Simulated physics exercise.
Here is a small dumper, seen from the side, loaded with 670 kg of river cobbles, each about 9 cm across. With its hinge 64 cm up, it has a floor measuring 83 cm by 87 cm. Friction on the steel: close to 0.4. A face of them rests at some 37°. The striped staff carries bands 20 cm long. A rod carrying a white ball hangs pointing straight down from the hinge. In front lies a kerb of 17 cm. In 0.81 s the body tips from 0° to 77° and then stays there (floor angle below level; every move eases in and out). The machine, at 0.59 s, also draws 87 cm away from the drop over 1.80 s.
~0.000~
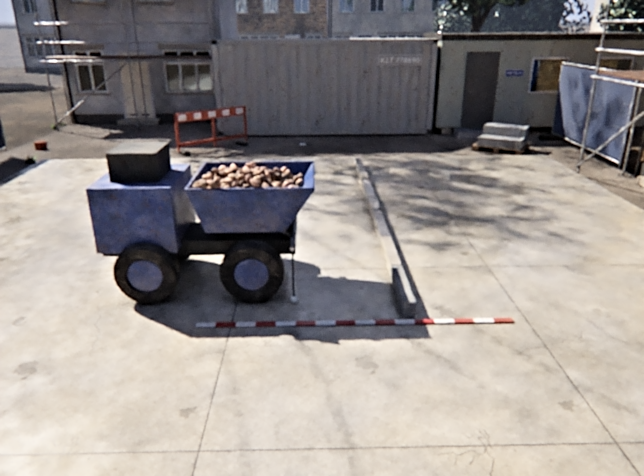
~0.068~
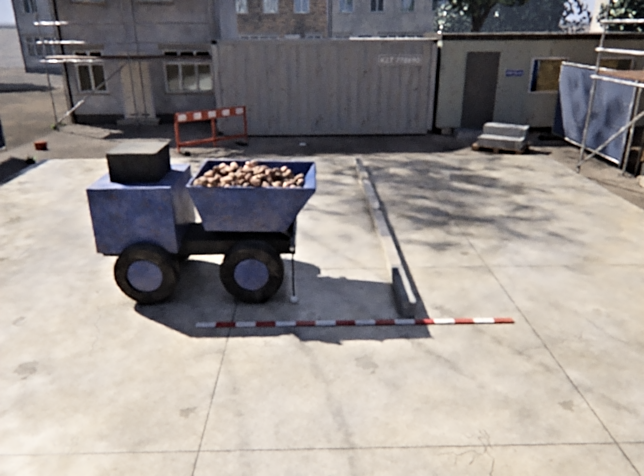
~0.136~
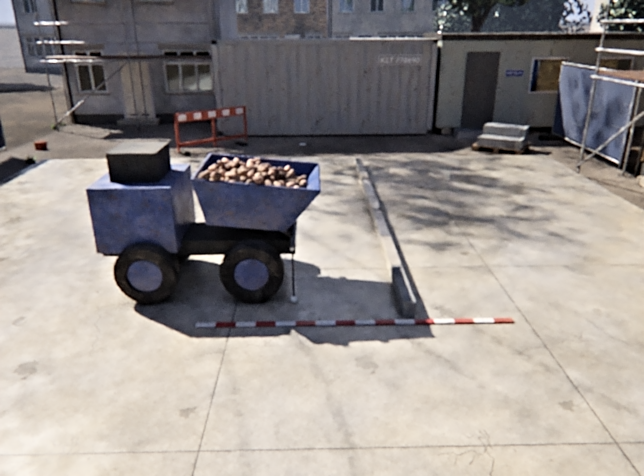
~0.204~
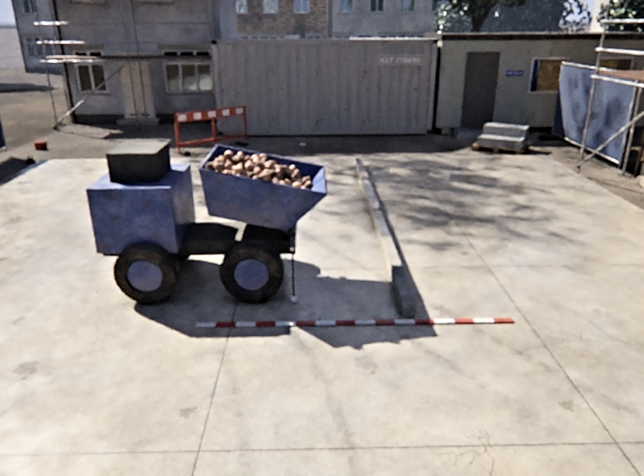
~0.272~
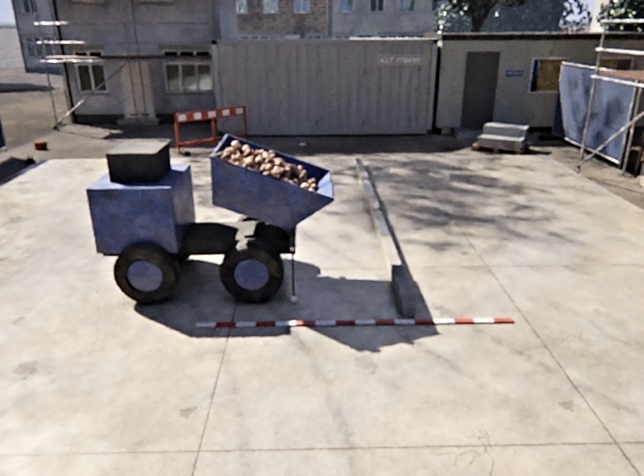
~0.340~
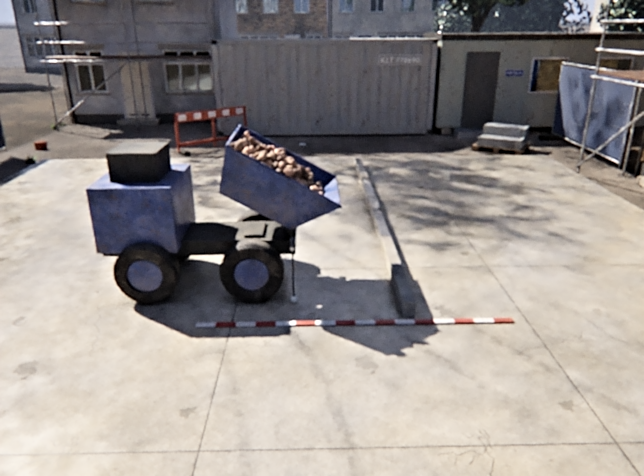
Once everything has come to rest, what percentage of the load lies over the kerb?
About 30 per cent.
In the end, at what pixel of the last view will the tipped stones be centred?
The stones end up centred near (376, 274).
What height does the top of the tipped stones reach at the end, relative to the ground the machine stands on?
Roughly 36 cm above the ground.
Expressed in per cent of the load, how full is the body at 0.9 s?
I'd say near 70 per cent is still held inside.
After 0.6 s the floor is at 65°; 100 % in the body; the foremost stones are at (349, 208).
After 0.9 s the floor is at 77°; 69 % in the body, 31 % on this side of the kerb; the foremost stones are at (401, 263).
After 2.8 s the floor is at 77°; 0 % in the body, 71 % on this side of the kerb, 29 % over the kerb; the foremost stones are past the picture's edge.
After 5.5 s the floor is at 77°; 0 % in the body, 71 % on this side of the kerb, 29 % over the kerb; the foremost stones are past the picture's edge.
